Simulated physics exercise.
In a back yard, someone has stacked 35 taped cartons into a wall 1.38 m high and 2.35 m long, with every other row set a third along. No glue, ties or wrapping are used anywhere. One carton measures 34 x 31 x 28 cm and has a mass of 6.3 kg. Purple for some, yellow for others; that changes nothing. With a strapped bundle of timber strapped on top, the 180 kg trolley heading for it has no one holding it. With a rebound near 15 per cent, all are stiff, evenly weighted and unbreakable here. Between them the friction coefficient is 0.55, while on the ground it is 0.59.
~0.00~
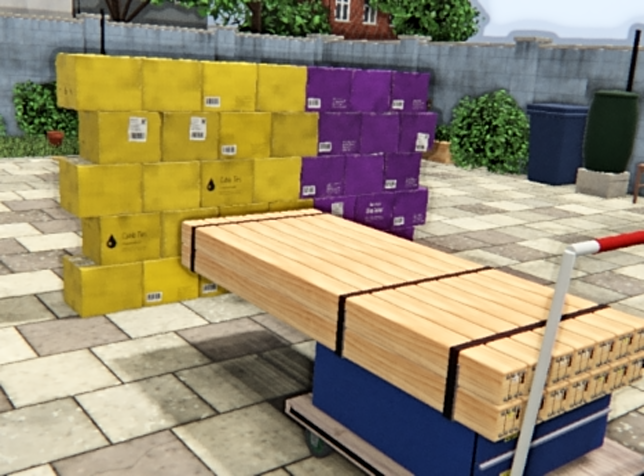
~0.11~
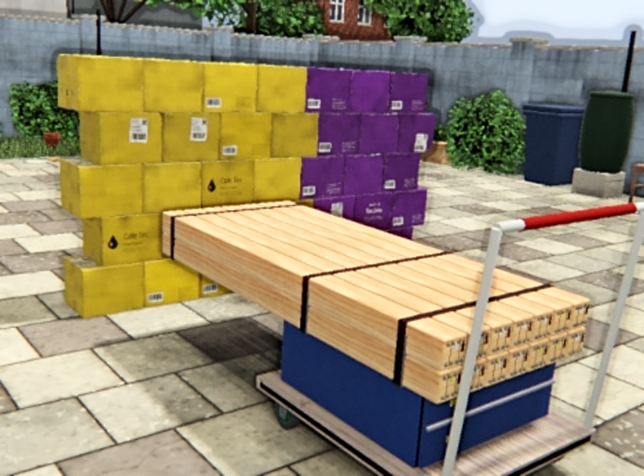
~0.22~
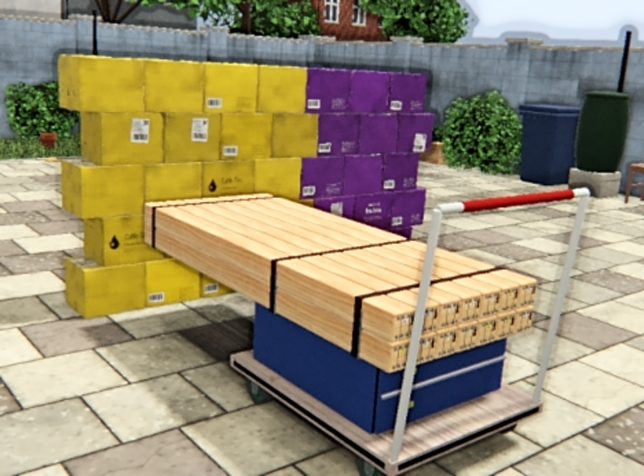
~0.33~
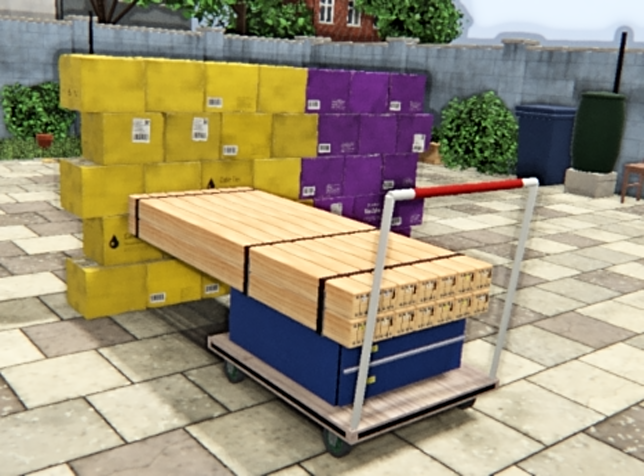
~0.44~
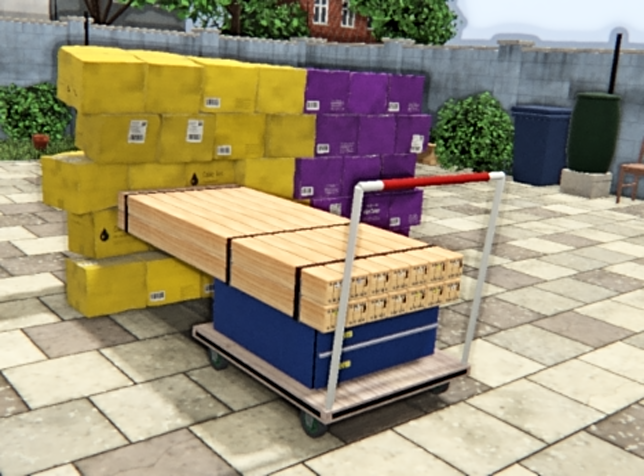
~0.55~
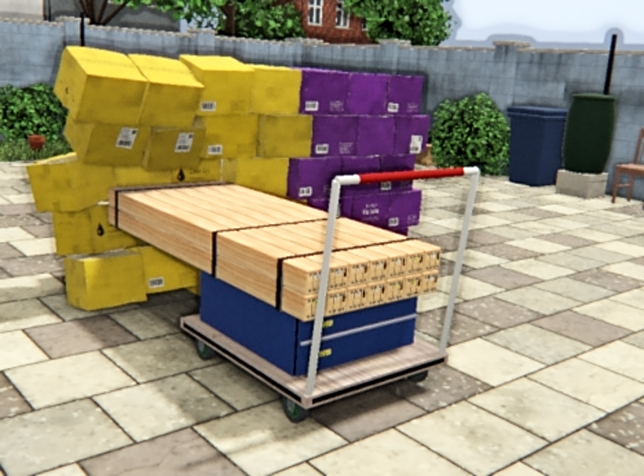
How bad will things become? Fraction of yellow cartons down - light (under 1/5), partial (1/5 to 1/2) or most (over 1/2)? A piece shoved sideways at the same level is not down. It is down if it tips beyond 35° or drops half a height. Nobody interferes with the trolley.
Most.
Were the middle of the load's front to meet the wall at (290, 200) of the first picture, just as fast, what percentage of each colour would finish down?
Then yellow ends 40 per cent down and purple 50 per cent.
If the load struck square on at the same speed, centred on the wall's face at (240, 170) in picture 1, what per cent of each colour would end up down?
Then yellow 50, purple 0 per cent.
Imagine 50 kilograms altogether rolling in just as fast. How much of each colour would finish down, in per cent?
You'd get yellow at 0 and purple at 0 per cent down.
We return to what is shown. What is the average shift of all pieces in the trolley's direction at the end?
About 35 cm.
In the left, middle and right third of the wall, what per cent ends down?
80, 30 and 0 per cent, from left to right.
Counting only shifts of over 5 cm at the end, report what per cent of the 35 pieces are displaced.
The shifted ones make up 55 per cent.
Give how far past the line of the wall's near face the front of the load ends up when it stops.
About 135 centimetres.
After 0.66 s, load 44 cm past the wall's line, still rolling; 5 of the 20 yellow cartons down (5 of 35 in all colours); top yellow carton 13° from how it stood.
After 0.90 s, load 70 cm past the wall's line, still rolling; 11 of the 20 yellow cartons down (11 of 35 in all colours); top yellow carton 18° from how it stood.
After 1.32 s, load 1.08 m past the wall's line, still rolling; 11 of the 20 yellow cartons down (11 of 35 in all colours); top yellow carton 20° from how it stood, 12 cm lower.
After 2.44 s, load 1.34 m past the wall's line, stopped; 14 of the 20 yellow cartons down (14 of 35 in all colours); top yellow carton 64° from how it stood, 36 cm lower.
In the end (4.4 s), load 1.34 m past the wall's line, stopped; 14 of the 20 yellow cartons down (14 of 35 in all colours); top yellow carton on its side; top purple carton unmoved. That is 70 per cent. From the last view, middles, top yellow carton near (199, 220), top purple carton near (390, 94).
